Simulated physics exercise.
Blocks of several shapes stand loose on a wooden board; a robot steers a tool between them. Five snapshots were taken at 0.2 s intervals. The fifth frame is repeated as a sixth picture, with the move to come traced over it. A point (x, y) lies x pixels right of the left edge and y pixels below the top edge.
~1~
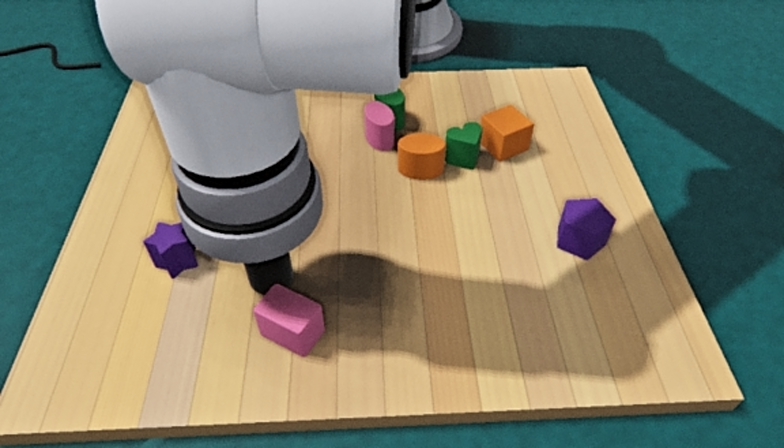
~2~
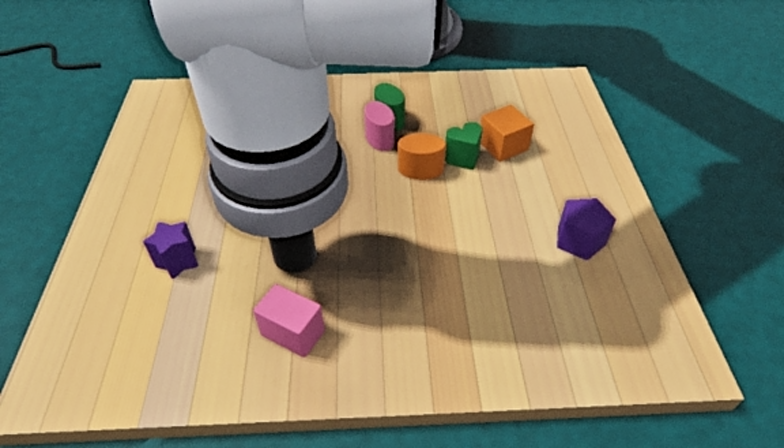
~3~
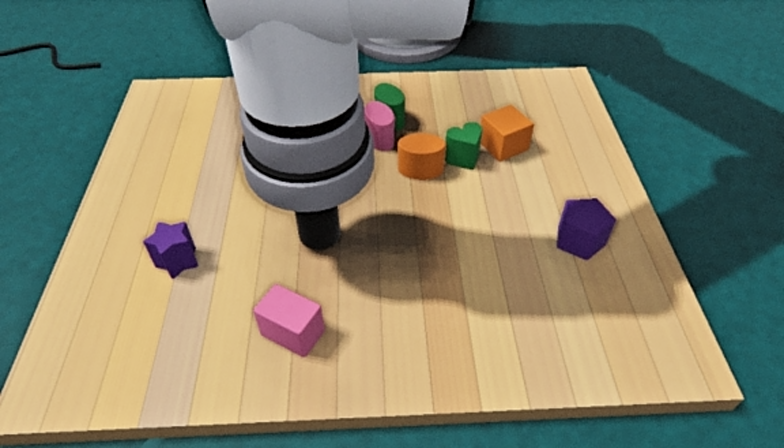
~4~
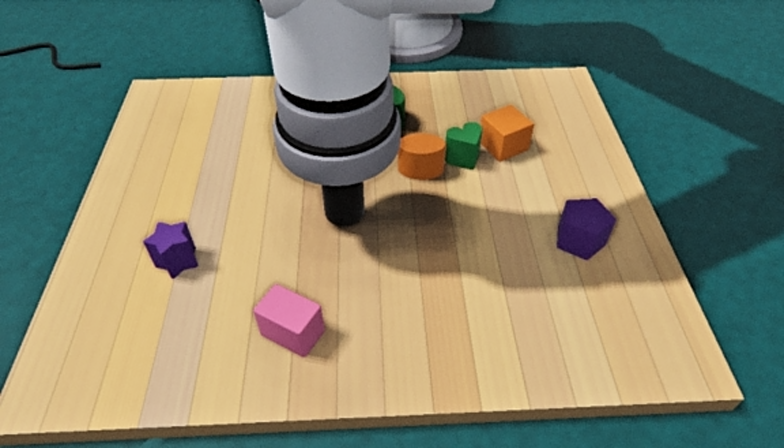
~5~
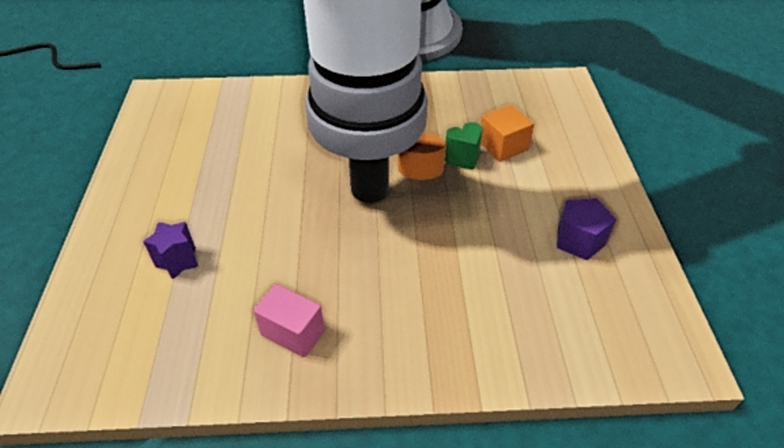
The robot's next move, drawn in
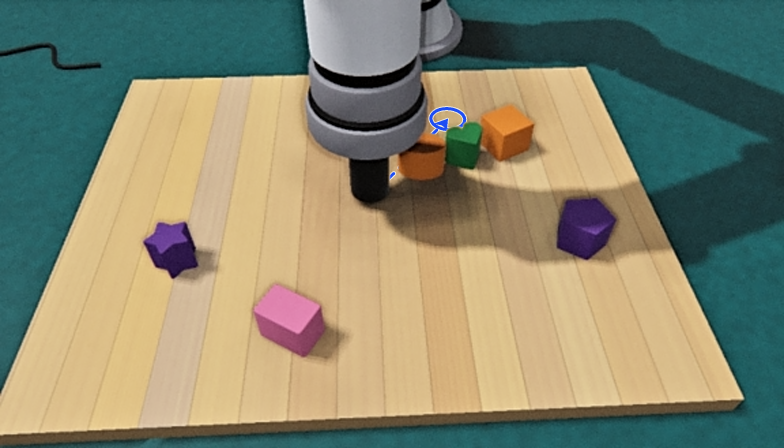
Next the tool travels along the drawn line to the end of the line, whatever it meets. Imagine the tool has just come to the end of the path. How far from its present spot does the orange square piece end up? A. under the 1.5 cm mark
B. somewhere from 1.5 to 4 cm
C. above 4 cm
The correct letter is A.
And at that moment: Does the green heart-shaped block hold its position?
Short answer: No.
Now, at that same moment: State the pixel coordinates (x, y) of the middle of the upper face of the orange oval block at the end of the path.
The middle of its upper face should be somewhere near (453, 130).
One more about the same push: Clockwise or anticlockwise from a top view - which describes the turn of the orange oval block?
Clockwise, from overhead.
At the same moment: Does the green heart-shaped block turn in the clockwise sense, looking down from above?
No
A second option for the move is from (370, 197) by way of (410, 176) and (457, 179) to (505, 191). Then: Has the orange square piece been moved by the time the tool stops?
Yes - that is the case.
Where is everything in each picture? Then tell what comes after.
In the first frame, lower end of the tool at (272, 278), tops of blocks, orange oval block at (422, 143), green heart-shaped block at (467, 132), orange square piece at (508, 119).
In the second frame, tool at (295, 256), blocks as before.
In the third frame, tool at (320, 234), blocks as before.
In the fourth frame, tool at (345, 212), blocks as before.
In the fifth frame, tool at (370, 190), orange oval block at (422, 143), green heart-shaped block at (467, 132), orange square piece at (508, 119).
The drawn path runs from (370, 197) to (448, 119).
What follows on the original path. One third of the way, tool at (400, 161); orange oval block at (438, 137), turned 30° clockwise; green heart-shaped block at (476, 131).
Two thirds of the way, tool at (425, 135); orange oval block at (453, 130), turned 120° clockwise; green heart-shaped block at (484, 134), turned 40° anticlockwise.
At the end, tool at (448, 112); orange oval block at (453, 130), turned 120° clockwise; green heart-shaped block at (484, 134), turned 40° anticlockwise; orange square piece not moved.
